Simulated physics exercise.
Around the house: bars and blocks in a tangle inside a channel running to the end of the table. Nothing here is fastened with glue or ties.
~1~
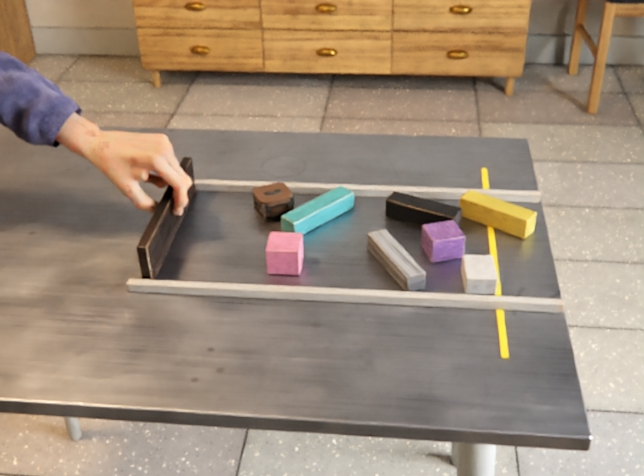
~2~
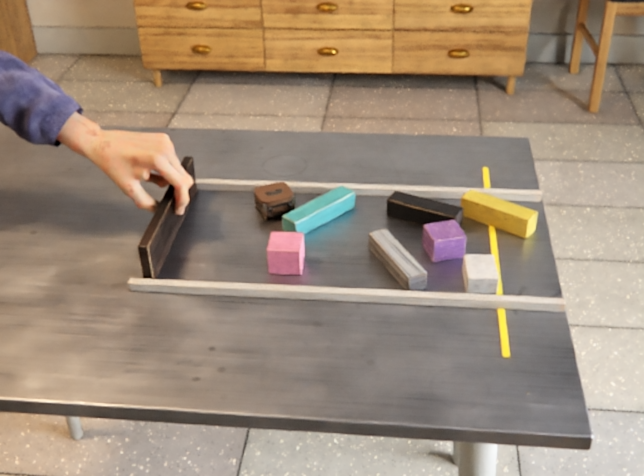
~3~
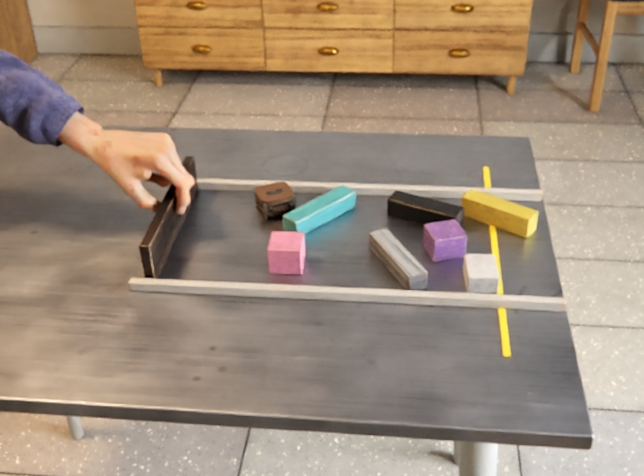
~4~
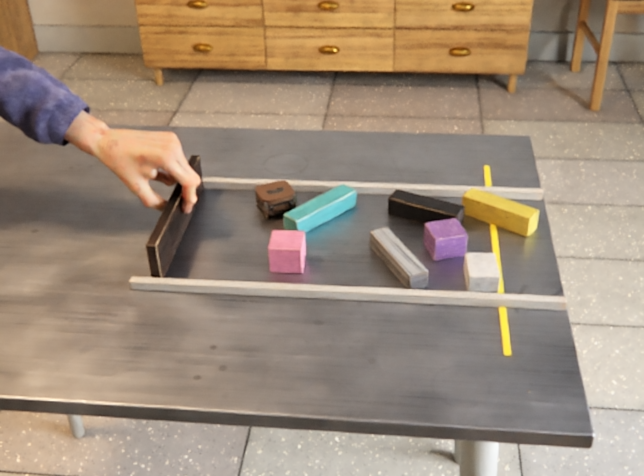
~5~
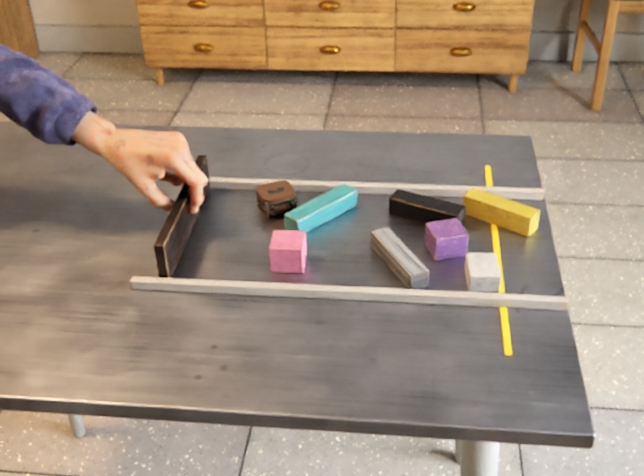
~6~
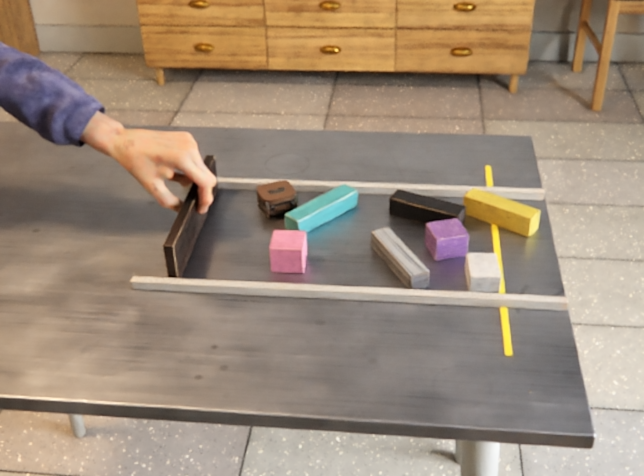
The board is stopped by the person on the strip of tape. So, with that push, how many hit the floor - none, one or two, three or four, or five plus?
The number going over the edge will be three or at most four.
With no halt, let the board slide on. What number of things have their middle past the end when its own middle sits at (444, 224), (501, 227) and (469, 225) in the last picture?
The numbers are 0, 4 and 1.
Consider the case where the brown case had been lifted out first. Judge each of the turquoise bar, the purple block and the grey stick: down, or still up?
The turquoise bar holds on, the purple block goes over, the grey stick is kept.
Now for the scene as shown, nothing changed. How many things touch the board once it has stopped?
3.
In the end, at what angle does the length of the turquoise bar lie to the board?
About 35°.
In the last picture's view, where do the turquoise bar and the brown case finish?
Around (532, 232) and around (512, 210).
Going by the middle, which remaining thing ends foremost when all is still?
Grey stick.
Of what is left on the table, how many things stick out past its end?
I'd say 1 of them.
Soon after, none off yet; yellow bar at rest near (500, 212); white block at rest near (483, 272); purple block at rest near (446, 239).
After that, none off yet; yellow bar displaced a little near (521, 209); white block displaced about its own width near (523, 275); purple block displaced well along near (522, 245).
In the end, the number that fall off is three or four; gone, black stick, purple block, white block and yellow bar.
